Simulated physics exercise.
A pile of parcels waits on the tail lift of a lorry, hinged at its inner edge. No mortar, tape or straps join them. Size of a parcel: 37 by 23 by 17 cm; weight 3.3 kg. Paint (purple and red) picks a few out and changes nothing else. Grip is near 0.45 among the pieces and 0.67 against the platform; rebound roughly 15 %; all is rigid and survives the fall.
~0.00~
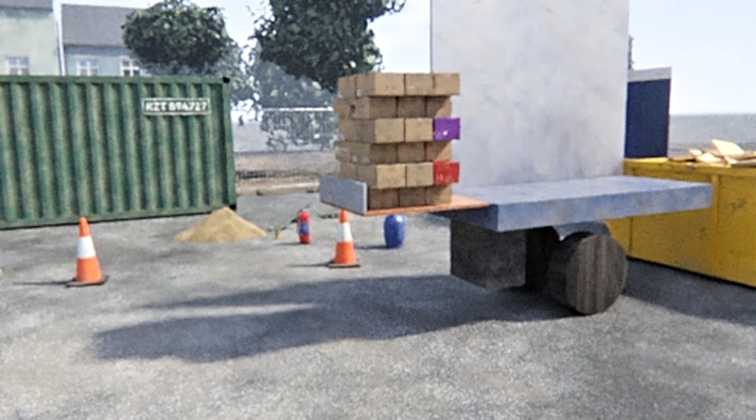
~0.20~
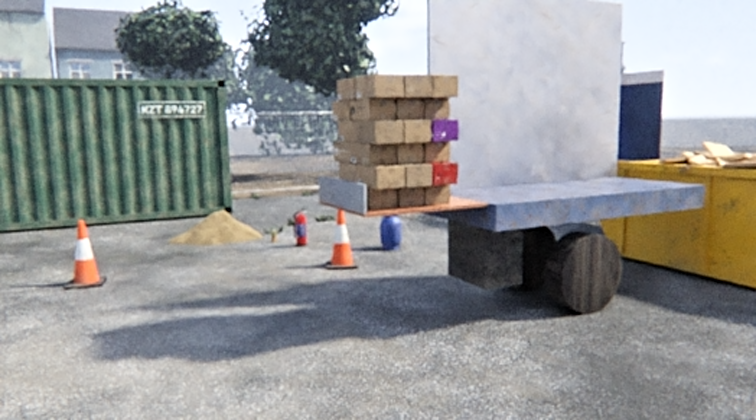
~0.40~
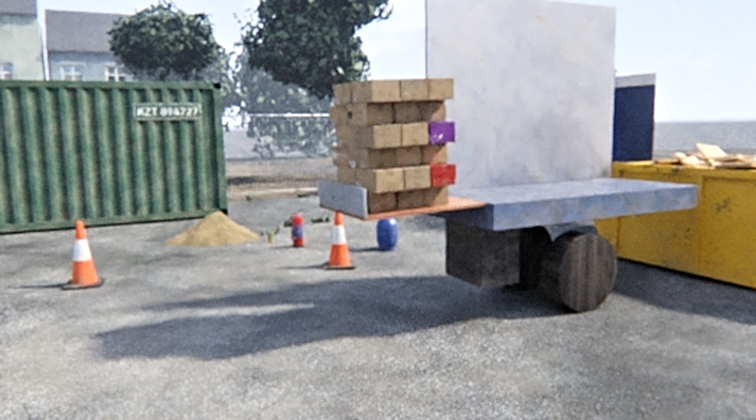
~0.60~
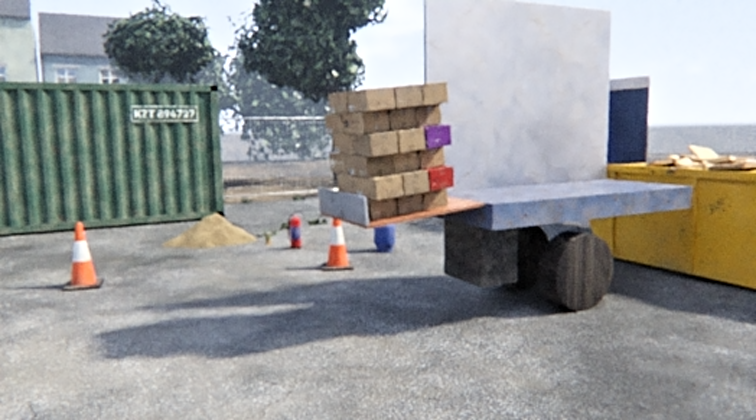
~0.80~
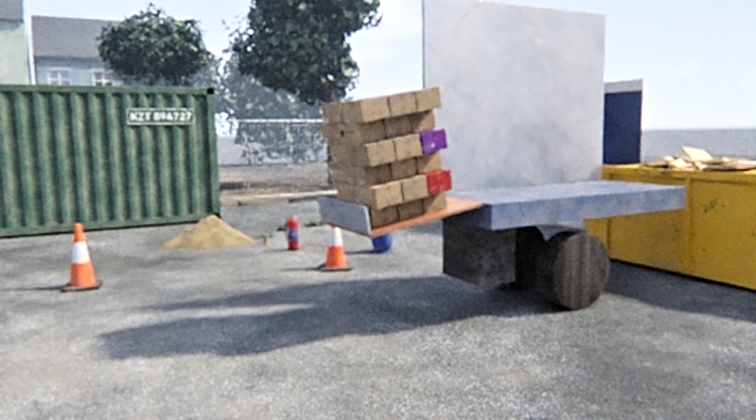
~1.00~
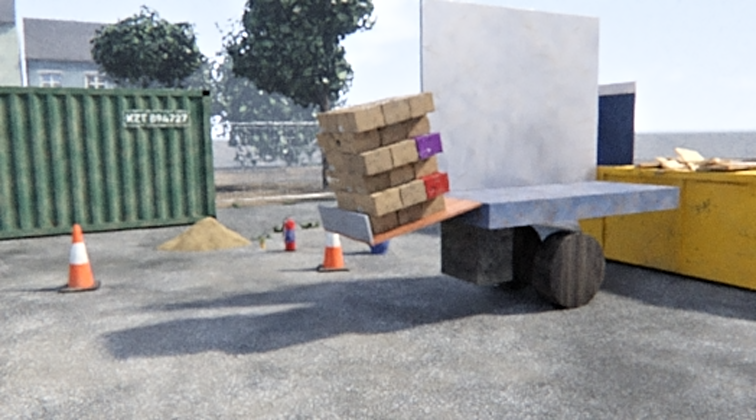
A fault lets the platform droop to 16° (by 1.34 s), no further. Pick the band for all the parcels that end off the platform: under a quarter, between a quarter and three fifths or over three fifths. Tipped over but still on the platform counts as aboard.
The part is between a quarter and three fifths.
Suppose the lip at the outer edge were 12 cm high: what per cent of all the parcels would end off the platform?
Then 70 per cent.
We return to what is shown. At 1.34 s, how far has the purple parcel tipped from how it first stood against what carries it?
Some 5°.
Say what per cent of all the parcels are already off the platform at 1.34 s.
At that moment 0 per cent.
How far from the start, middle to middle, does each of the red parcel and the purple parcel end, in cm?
About: Red 20, purple 40.
Around 1.34 s, slope 16°; none of the 36 parcels off the platform, 36 disturbed; purple parcel tipped 4°; red parcel tipped 4°.
Around 1.66 s, slope 16°; 6 of the 36 parcels off the platform; purple parcel tipped 22°; red parcel tipped 18°.
Around 2.00 s, slope 16°; 17 of the 36 parcels off the platform; purple parcel tipped 22°; red parcel tipped 17°.
Around 2.48 s, slope 16°; 18 of the 36 parcels off the platform; purple parcel tipped 22°; red parcel tipped 17°.
Finally (3.0 s), slope 16°; 18 of the 36 parcels off the platform; purple parcel tipped 21°; red parcel tipped 17°. That is 50 per cent. Seen by the last camera, middles, purple parcel near (394, 157), red parcel near (417, 188).
